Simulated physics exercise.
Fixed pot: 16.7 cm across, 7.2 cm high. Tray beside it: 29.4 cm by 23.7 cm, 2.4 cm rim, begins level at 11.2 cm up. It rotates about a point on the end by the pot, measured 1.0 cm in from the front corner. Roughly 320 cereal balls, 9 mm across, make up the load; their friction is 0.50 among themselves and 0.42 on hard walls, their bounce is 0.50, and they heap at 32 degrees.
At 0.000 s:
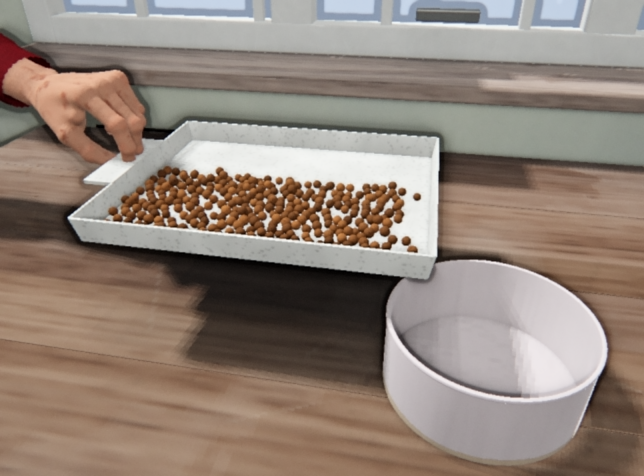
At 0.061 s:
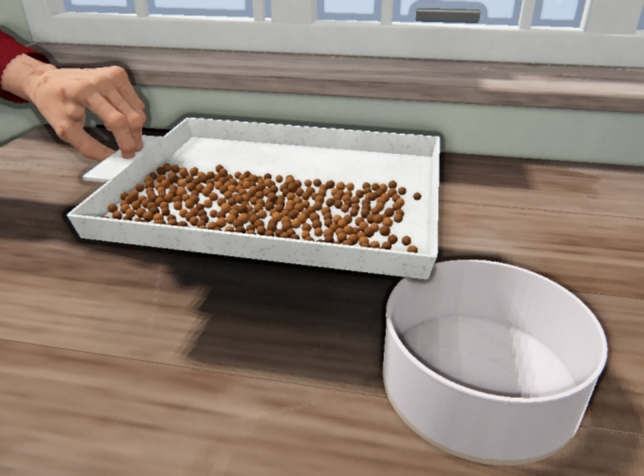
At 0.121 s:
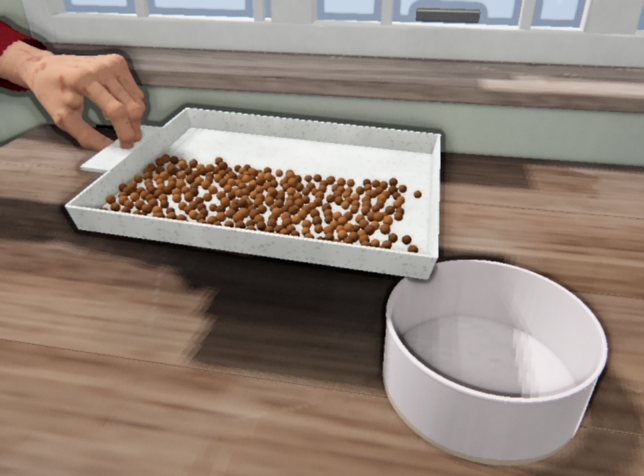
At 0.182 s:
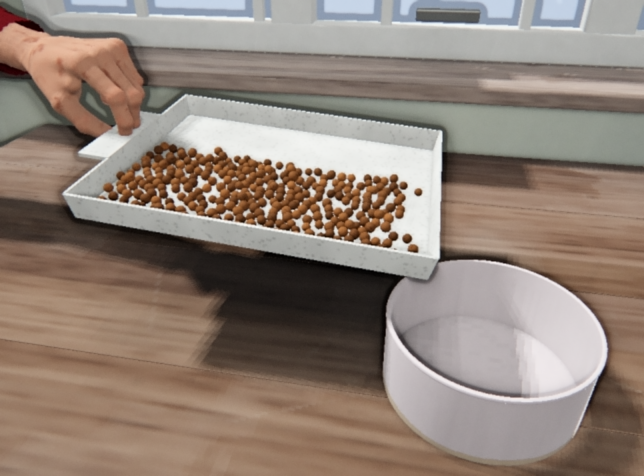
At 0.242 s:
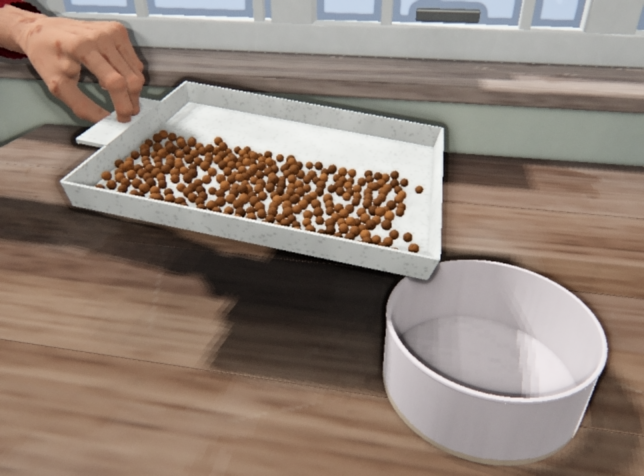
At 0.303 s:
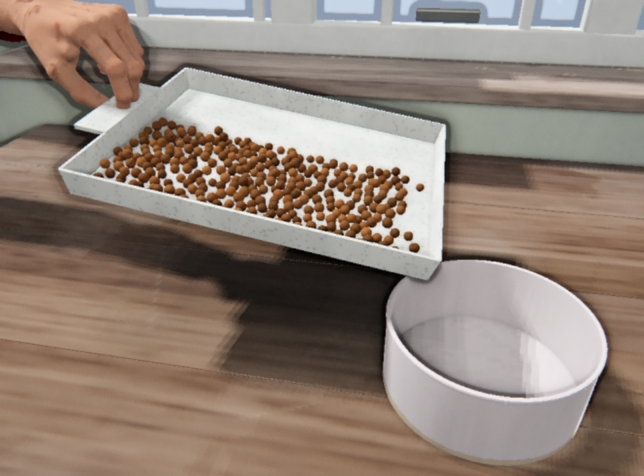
On a wooden counter by a window, a hand held a shallow white tray of small brown balls beside a round white bowl and gradually raised its left end, slanting it down toward the right.
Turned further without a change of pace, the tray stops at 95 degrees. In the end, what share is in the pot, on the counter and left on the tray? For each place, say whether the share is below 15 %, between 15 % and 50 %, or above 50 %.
At the end, pot: I expect the majority share to finish up there, counter: I expect a stray few to finish up there, tray: I expect a stray few to finish up there.
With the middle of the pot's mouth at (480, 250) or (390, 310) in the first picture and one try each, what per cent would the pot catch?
Spot one: Some 15 per cent; spot two: Some 45 per cent.
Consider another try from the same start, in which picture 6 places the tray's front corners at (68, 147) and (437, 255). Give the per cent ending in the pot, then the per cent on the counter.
In the pot: 65 per cent; on the counter: 35 per cent.
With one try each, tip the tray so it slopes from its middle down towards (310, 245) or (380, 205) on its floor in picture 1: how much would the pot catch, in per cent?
Estimate: Some 40 % and some 55 % respectively.
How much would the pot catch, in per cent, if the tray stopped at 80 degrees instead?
In that case some 75 per cent.
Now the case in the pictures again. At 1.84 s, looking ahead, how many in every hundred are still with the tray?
It works out to near 100 per cent of the load.
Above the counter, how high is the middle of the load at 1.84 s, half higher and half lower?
Roughly 22 centimetres.
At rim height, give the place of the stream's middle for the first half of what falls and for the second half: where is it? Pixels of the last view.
It passes about (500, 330) first and (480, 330) afterwards.
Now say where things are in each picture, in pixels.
The first picture shows tray tilt 0 degrees, front corners at (75, 216) and (430, 253); middle of the pieces at (259, 210); pot at (492, 319).
The second picture shows tray tilt 1 degrees, front corners at (75, 213) and (431, 253); middle of the pieces at (259, 208).
The third picture shows tray tilt 3 degrees, front corners at (73, 204) and (431, 253); middle of the pieces at (259, 203).
The fourth picture shows tray tilt 5 degrees, front corners at (70, 192) and (433, 254), lowest corner right front; middle of the pieces at (259, 196).
The fifth picture shows tray tilt 8 degrees, front corners at (68, 180) and (434, 255), lowest corner right front; middle of the pieces at (259, 189).
The sixth picture shows tray tilt 10 degrees, front corners at (67, 168) and (435, 256), lowest corner right front; middle of the pieces at (260, 182); pot at (492, 319). Its pace works out near 45 degrees a second.
After 1.23 s, tilt 50 degrees; the tray holds 100 %, the pot 0 %.
Then, at 1.84 s, tilt 76 degrees; the tray holds 100 %, the pot 0 %.
After 2.50 s, tilt 95 degrees; the tray holds 15 %, the pot 80 %.
At rest (3.3 s), pot 95 %, counter 0 %, tray 5 %.
